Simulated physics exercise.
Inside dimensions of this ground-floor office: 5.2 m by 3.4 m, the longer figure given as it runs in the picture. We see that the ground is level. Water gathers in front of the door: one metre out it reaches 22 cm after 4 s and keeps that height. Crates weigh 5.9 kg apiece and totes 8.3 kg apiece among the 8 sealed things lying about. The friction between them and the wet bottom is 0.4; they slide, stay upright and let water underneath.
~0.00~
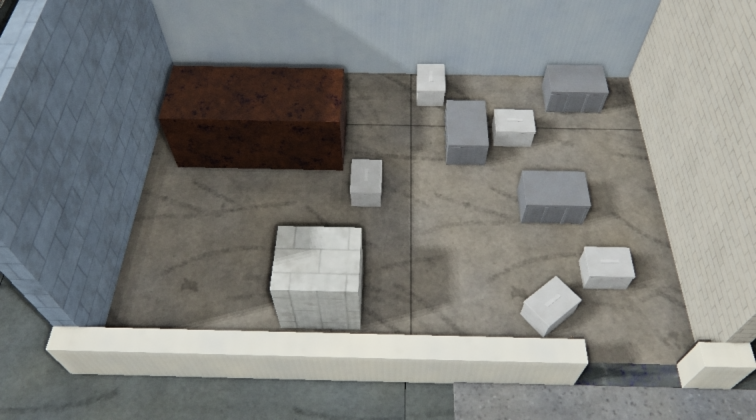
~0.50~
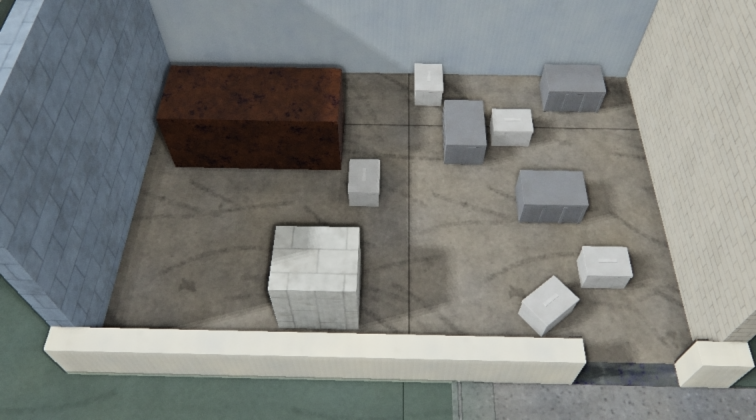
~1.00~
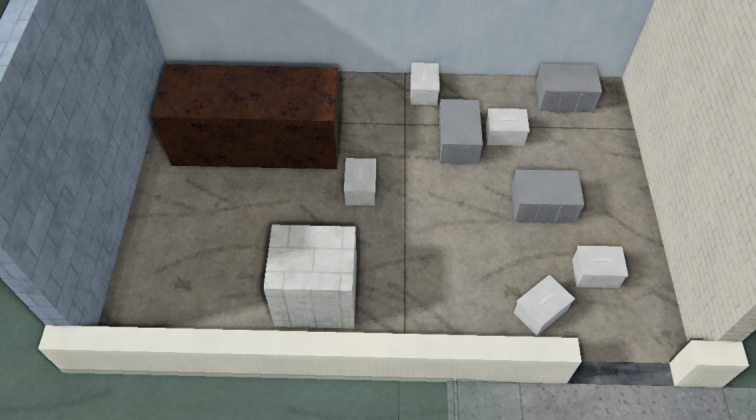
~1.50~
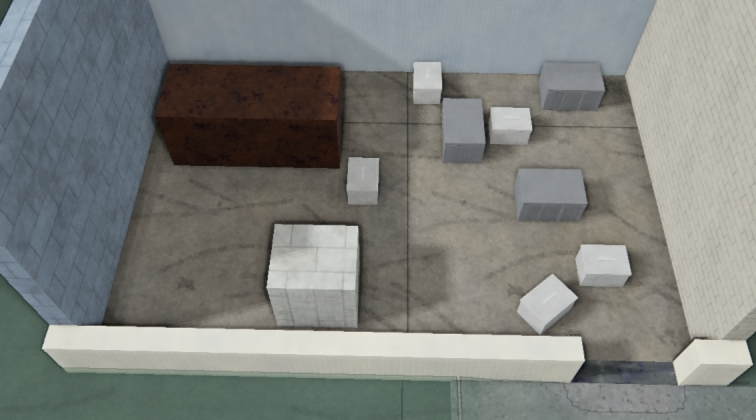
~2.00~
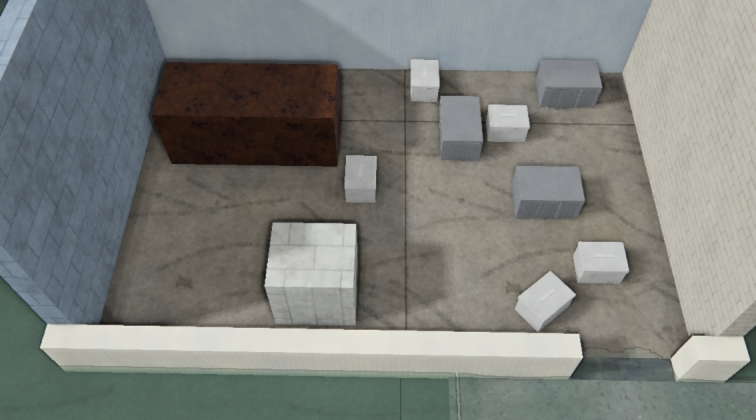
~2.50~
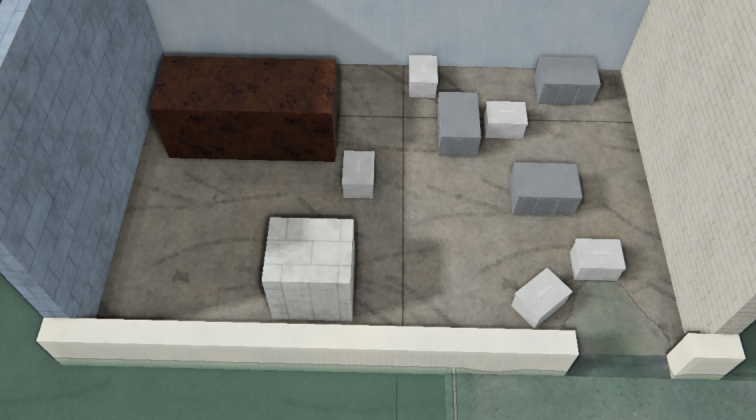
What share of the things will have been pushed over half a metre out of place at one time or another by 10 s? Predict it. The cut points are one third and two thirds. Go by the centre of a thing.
It falls at two thirds or higher.
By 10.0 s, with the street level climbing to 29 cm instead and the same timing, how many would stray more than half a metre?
In that case the number is 7.
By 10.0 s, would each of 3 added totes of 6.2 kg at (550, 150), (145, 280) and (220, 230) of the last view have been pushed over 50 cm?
Taking them in order, the first is beyond that distance, the second is within that distance and the third is within that distance.
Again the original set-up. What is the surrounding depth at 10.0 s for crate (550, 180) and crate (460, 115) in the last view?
Depths: Near 6 cm, then near 5 cm.
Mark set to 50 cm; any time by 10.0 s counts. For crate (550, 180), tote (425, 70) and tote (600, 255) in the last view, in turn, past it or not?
So that's beyond it for the first, beyond it for the second and beyond it for the last.
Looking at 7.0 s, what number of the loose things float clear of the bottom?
Then: 5.
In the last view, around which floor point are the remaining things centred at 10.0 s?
Centre of the remaining things: Roughly (361, 149).
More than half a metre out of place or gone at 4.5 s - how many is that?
By then the count is 1.
After 3.5 s 0 of 8 are over 50 cm from their spots; 0 afloat.
After 4.5 s 1 of 8 are over 50 cm from their spots; 0 afloat.
After 7.0 s 4 of 8 are over 50 cm from their spots; 5 afloat.
After 10.0 s 6 of 8 are over 50 cm from their spots, and 6 have been at some point; 6 afloat.
